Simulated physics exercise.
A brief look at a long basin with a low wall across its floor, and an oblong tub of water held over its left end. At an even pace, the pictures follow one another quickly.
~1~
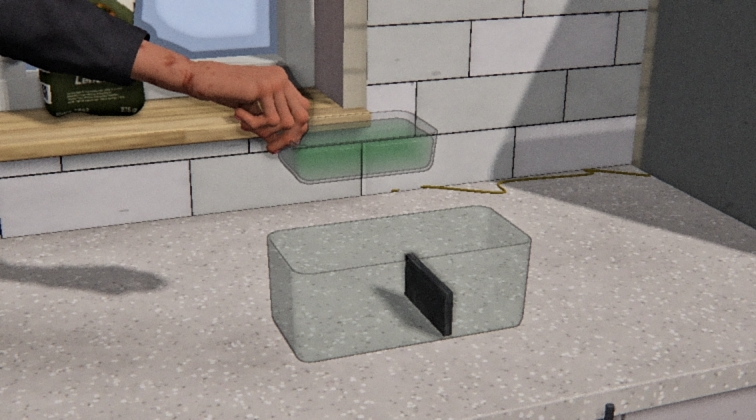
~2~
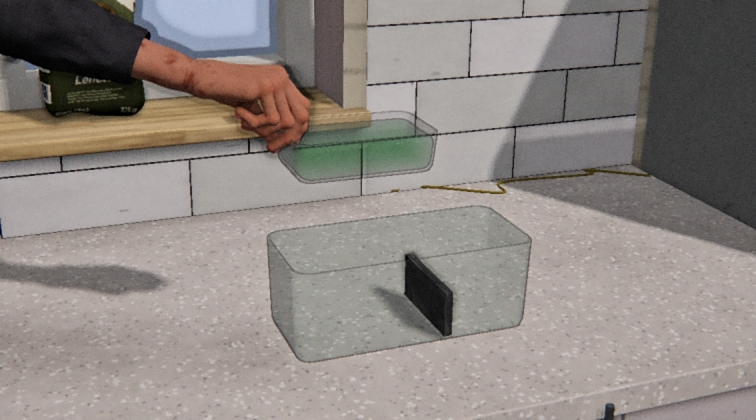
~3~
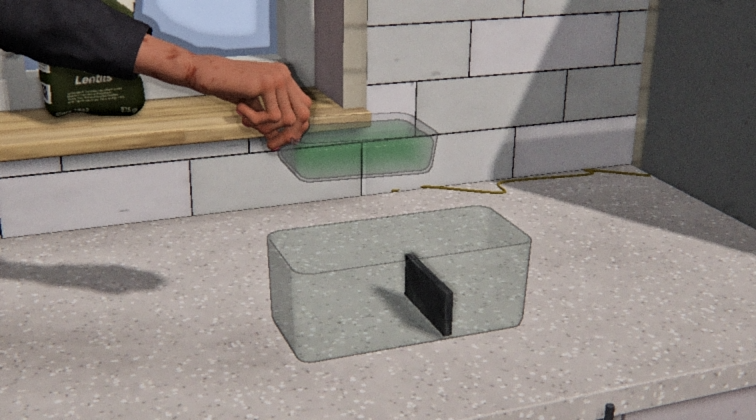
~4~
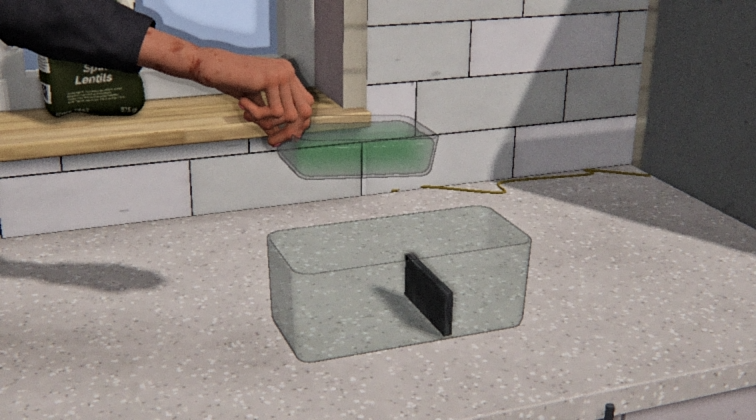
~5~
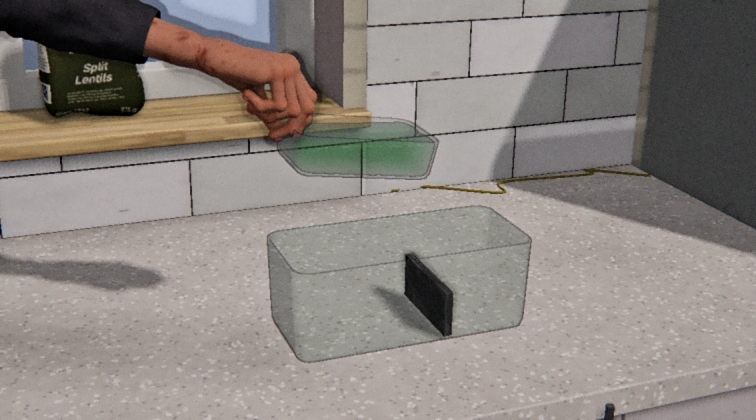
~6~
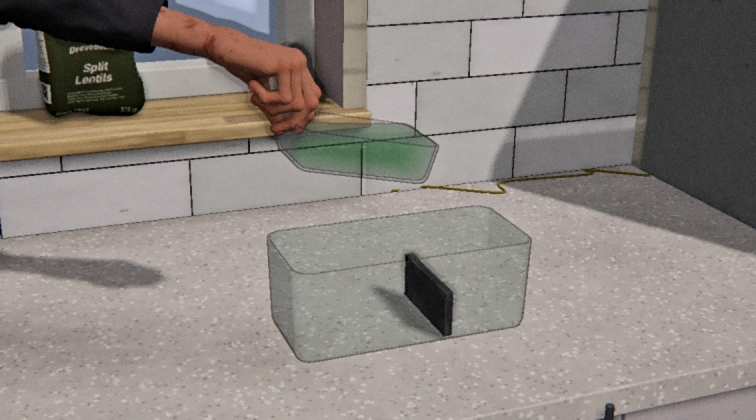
On a speckled kitchen counter by a window, a hand held a clear tub of green liquid above a long see-through basin with a dark divider, then gradually tilted the tub down toward the right.
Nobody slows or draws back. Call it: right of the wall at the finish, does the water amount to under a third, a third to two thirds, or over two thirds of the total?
Over two thirds of the total.
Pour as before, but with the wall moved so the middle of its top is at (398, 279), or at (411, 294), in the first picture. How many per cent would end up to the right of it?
About 80 per cent on the first try, and 70 per cent on the second.
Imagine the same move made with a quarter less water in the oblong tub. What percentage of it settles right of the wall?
That works out to some 70 %.
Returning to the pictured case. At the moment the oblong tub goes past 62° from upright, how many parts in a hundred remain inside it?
About 20 % remains.
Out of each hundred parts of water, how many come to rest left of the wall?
About 15 per cent.
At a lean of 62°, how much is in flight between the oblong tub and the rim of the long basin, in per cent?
That works out near 45 percent.
A moment on, the oblong tub is tipped part way and 18 per cent is still to pour, 1 is left of the wall and 32 right of it.
Next, the oblong tub is tipped on its side and 5 per cent is still to pour, 9 is left of the wall and 74 right of it.
Then the oblong tub is tipped on its side and 1 per cent is still to pour, 15 is left of the wall and 74 right of it.
Later the oblong tub is tipped on its side and 0 per cent is still to pour, 16 is left of the wall and 74 right of it.
At rest 16 per cent lies left of the wall, 74 right of it and 10 outside.
